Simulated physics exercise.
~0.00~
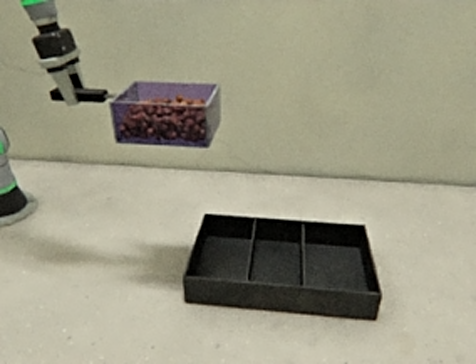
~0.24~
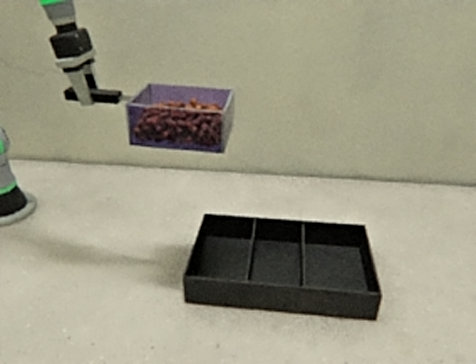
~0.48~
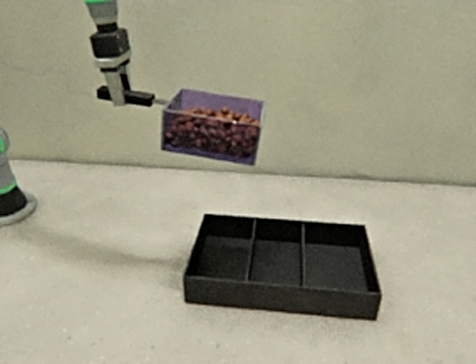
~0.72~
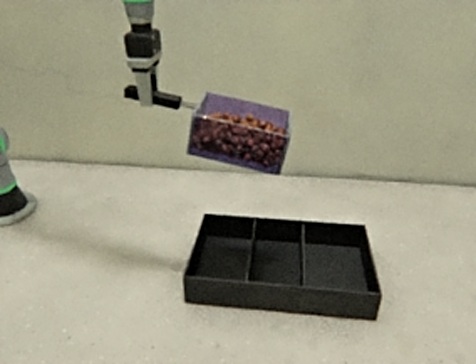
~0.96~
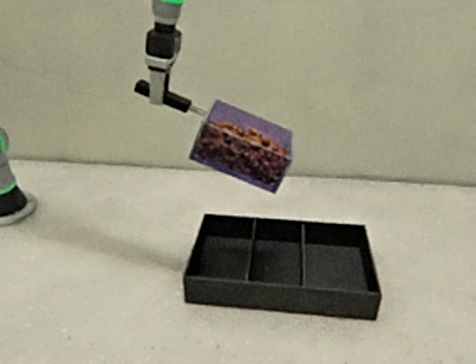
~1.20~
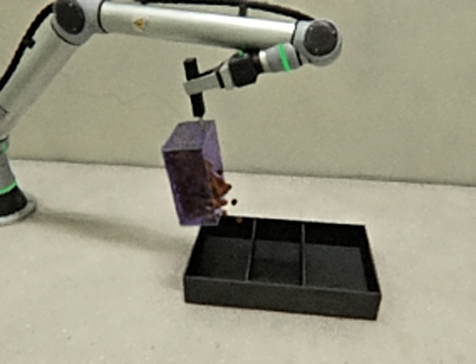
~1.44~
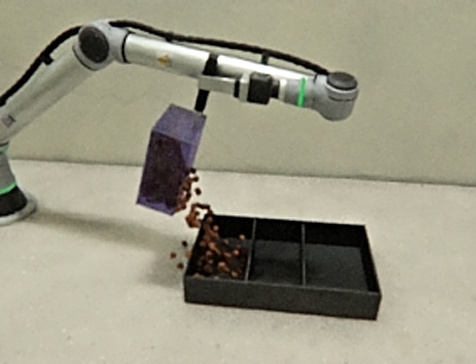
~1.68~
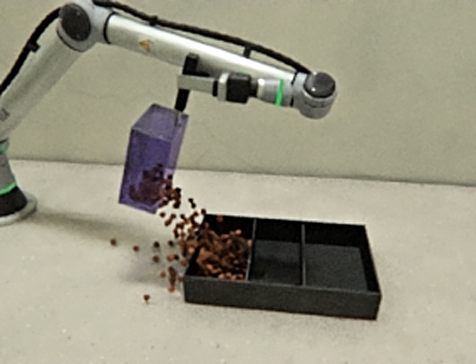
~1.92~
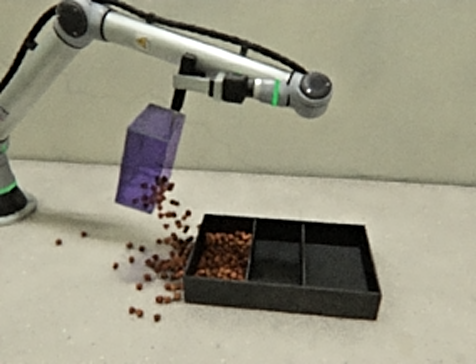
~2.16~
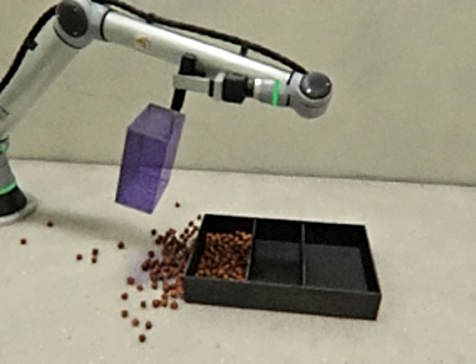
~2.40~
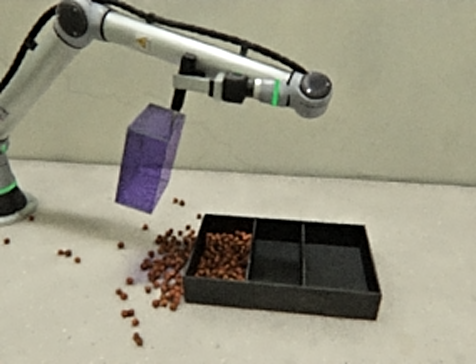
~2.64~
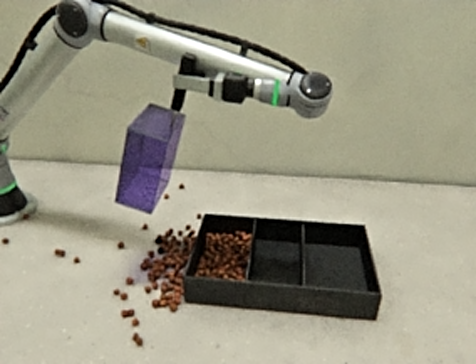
A robot arm carried a clear purple box of hazelnuts to the right and tipped it over a black divided tray, pouring many into the left compartment while the rest spilled onto the table, leaving the other two compartments empty.
